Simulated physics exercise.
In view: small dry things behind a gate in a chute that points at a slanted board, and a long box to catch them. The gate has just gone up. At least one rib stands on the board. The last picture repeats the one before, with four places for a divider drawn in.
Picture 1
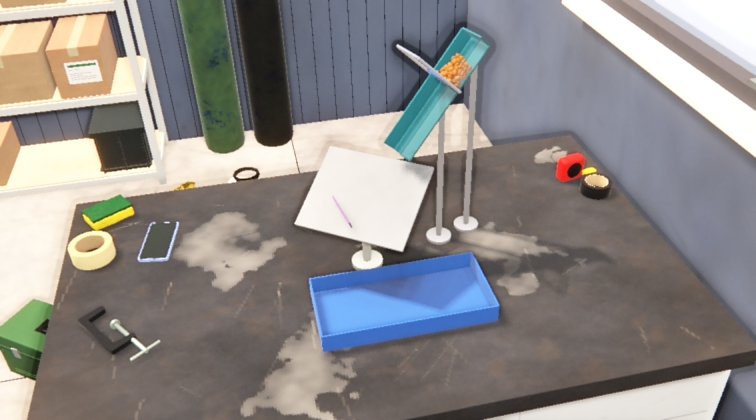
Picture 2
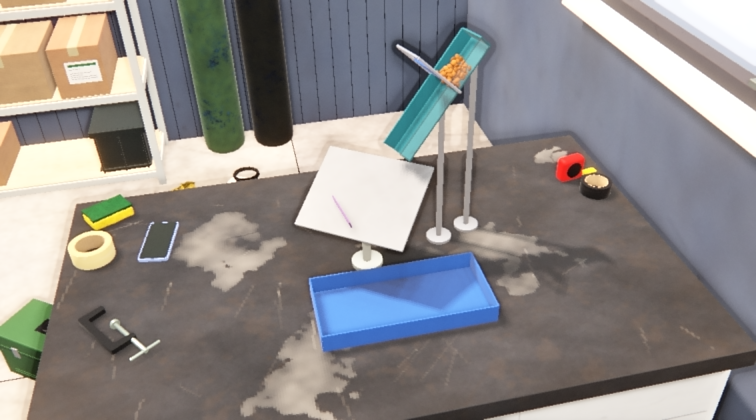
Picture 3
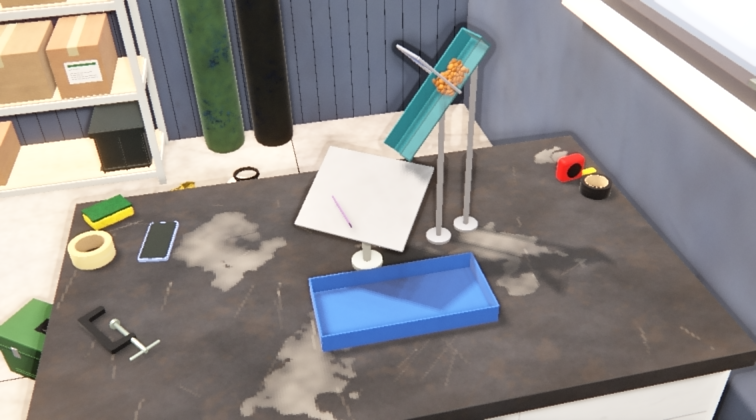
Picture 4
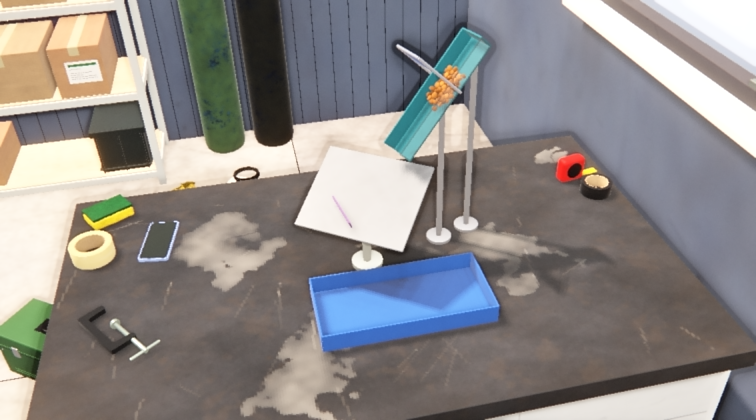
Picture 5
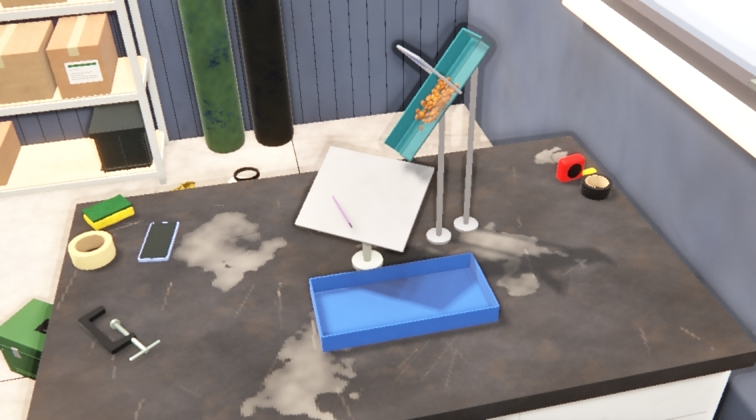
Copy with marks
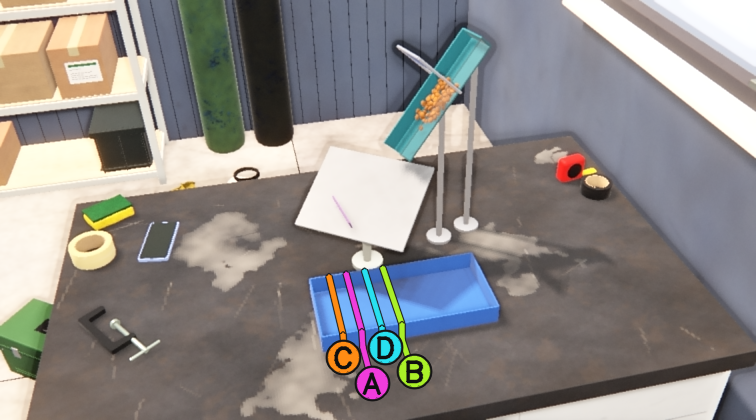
A teal chute on two thin grey posts slopes steeply down to the left above a dark, pale-smudged worktop, seen from above in a room with blue panelled walls and shelved boxes. Beneath it are a tilted white board with a purple strip and a long blue box, with tape, a phone and a clamp to the left. Small orange-brown bits slide down the chute, spreading out, while the camera stays still.
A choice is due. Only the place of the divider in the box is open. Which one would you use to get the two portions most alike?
The best line is A.
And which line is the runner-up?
C it is.
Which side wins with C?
Right.
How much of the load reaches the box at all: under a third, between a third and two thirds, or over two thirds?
Over two thirds.
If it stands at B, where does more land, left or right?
The left side.
On the marked copy, line A crosses the front rim at (361, 330); line B crosses the front rim at (401, 323); line C crosses the front rim at (342, 333); line D crosses the front rim at (381, 327).
With A, of what is caught, close to two thirds on the left of the divider, close to a third on the right.
With B, of what is caught, the whole lot on the left of the divider, none at all on the right.
With C, of what is caught, a small share on the left of the divider, the bulk on the right.
With D, of what is caught, the whole lot on the left of the divider, none at all on the right.
